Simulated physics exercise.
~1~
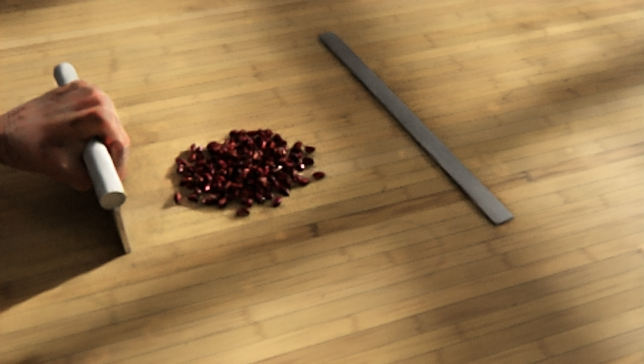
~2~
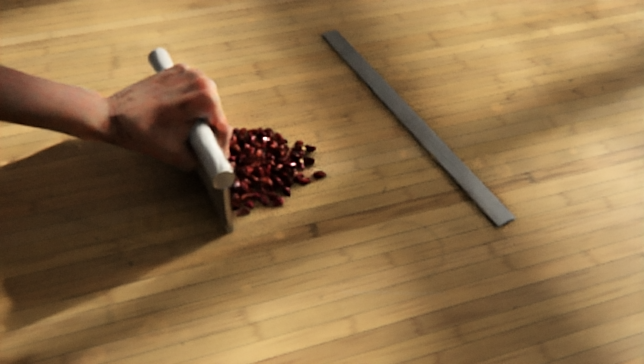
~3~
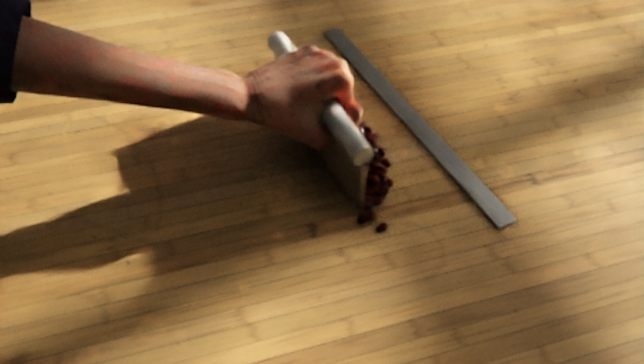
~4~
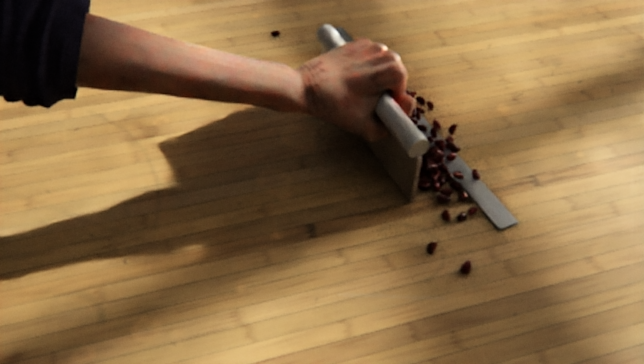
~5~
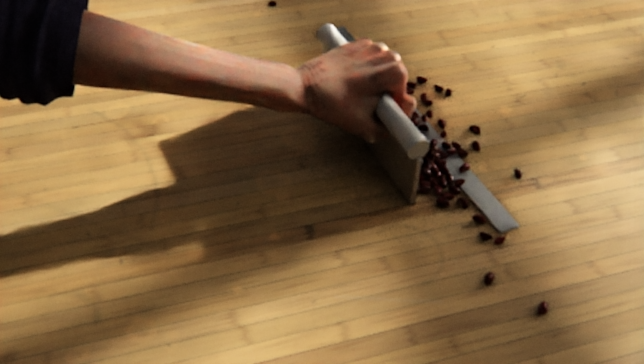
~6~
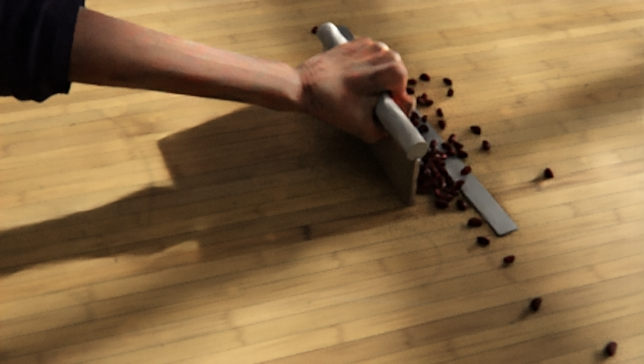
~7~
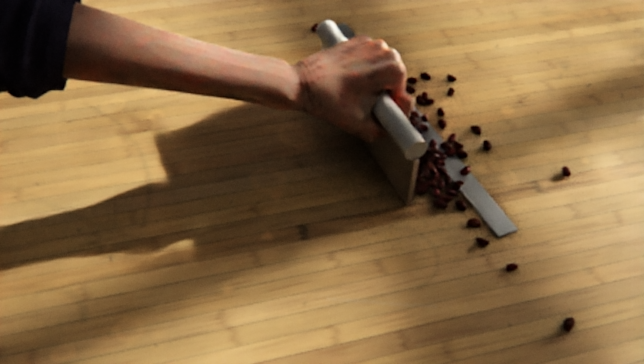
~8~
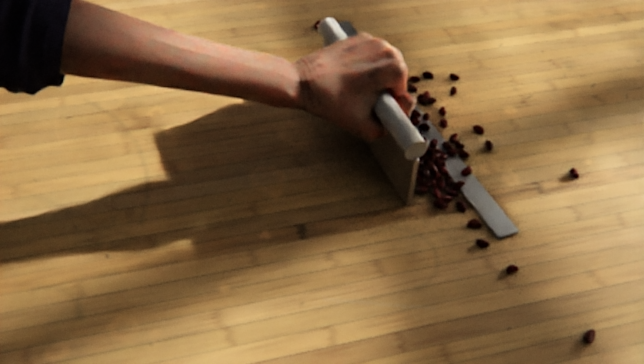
We see a hand push a scraper rightward across a wooden surface, sweeping a pile of dark red beans toward a flat grey strip. The blade stops at the strip, and some beans scatter beyond it while others stay bunched against the blade and strip.
